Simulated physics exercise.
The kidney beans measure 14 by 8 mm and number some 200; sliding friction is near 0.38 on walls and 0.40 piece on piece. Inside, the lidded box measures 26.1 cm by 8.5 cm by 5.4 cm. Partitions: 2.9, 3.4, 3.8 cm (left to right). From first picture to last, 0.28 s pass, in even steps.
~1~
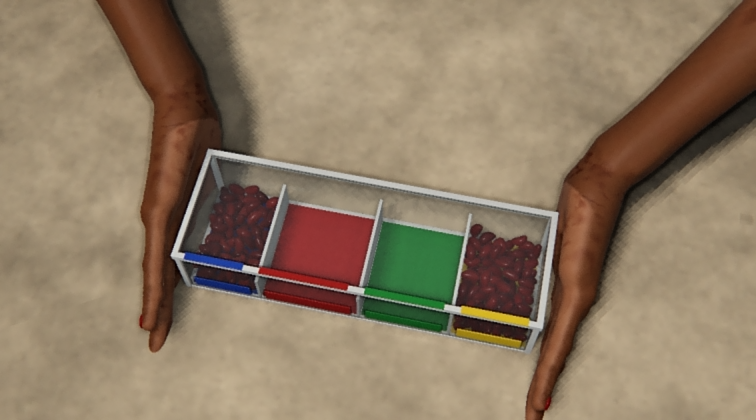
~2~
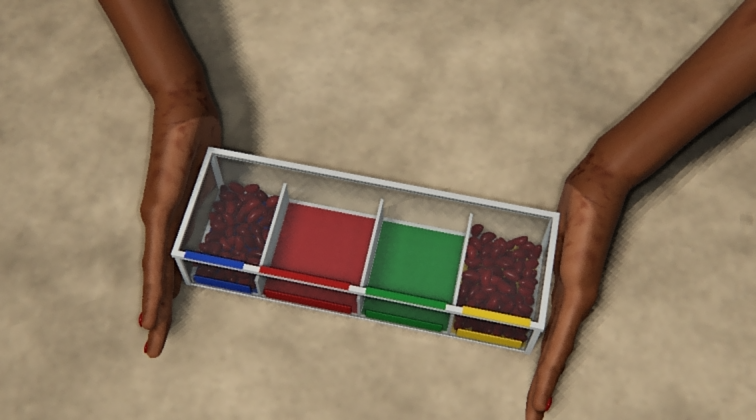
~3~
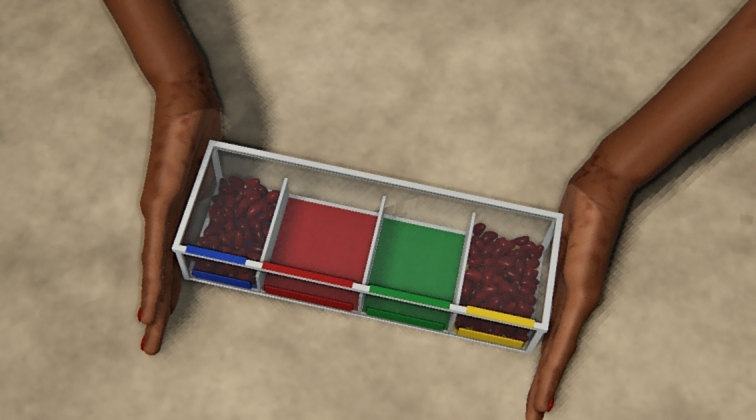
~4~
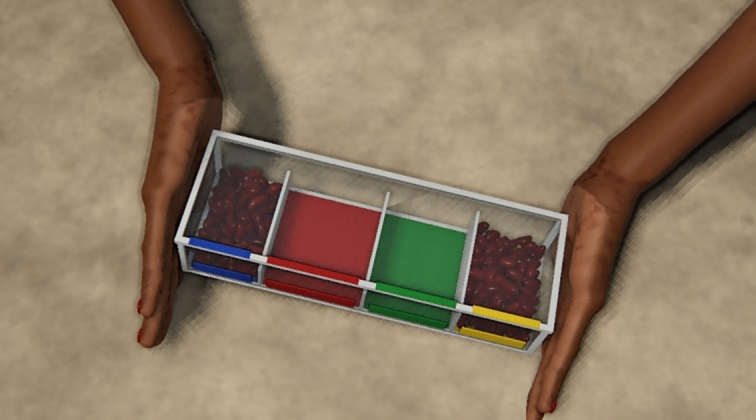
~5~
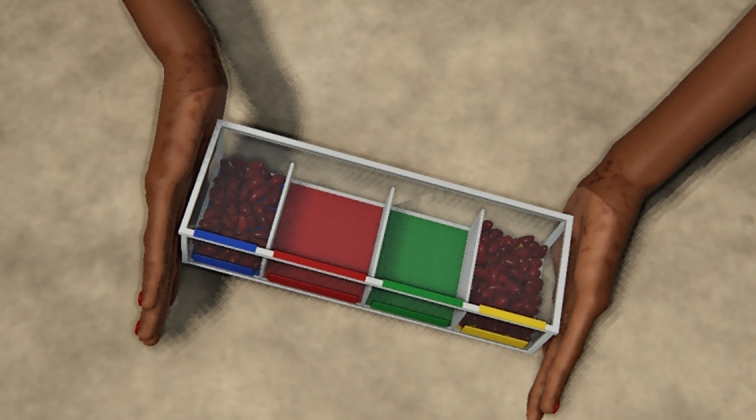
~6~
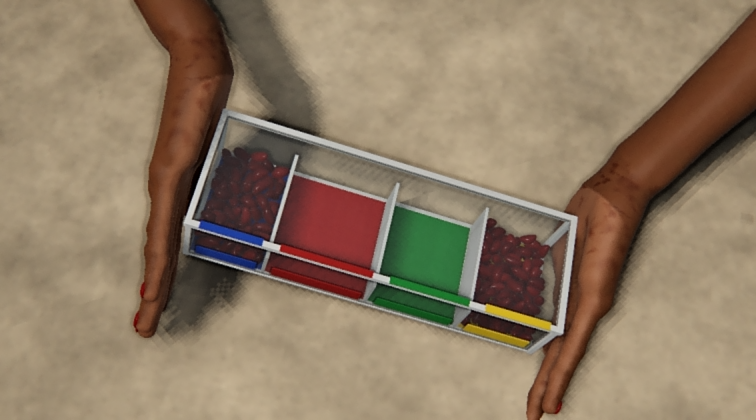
A clear box with four compartments, dark red beans in the blue-marked left and yellow-marked right ones, rests level between two hands on a mottled surface. The left hand gradually raises its end, tilting the box slightly toward the right, while the beans stay in their compartments.
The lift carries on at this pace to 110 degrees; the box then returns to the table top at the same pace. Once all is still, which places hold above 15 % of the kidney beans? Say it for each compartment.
Red: Below, blue: Below, green: Below, yellow: Above.
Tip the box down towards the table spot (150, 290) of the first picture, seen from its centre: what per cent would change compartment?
About 20 per cent.
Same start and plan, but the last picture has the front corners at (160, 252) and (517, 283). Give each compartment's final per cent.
Red 0; blue 65; green 5; yellow 35.
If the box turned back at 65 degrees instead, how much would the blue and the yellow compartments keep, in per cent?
In that case blue 40, yellow 55.
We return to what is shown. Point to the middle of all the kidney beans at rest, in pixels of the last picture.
Near (506, 284).
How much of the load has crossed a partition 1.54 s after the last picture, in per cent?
Some 30 per cent.
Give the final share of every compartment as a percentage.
Red 0, blue 0, green 5, yellow 95.
Then, 1.54 s after the last picture, tilt 110 degrees; red 10 %, blue 15 %, green 5 %, yellow 70 %.
Then, 2.57 s after the last picture, tilt 51 degrees; green 5 %, yellow 95 %.
Then, 3.58 s after the last picture, tilt 0 degrees; green 5 %, yellow 95 %.
In the end, red 0 %, blue 0 %, green 5 %, yellow 95 %.
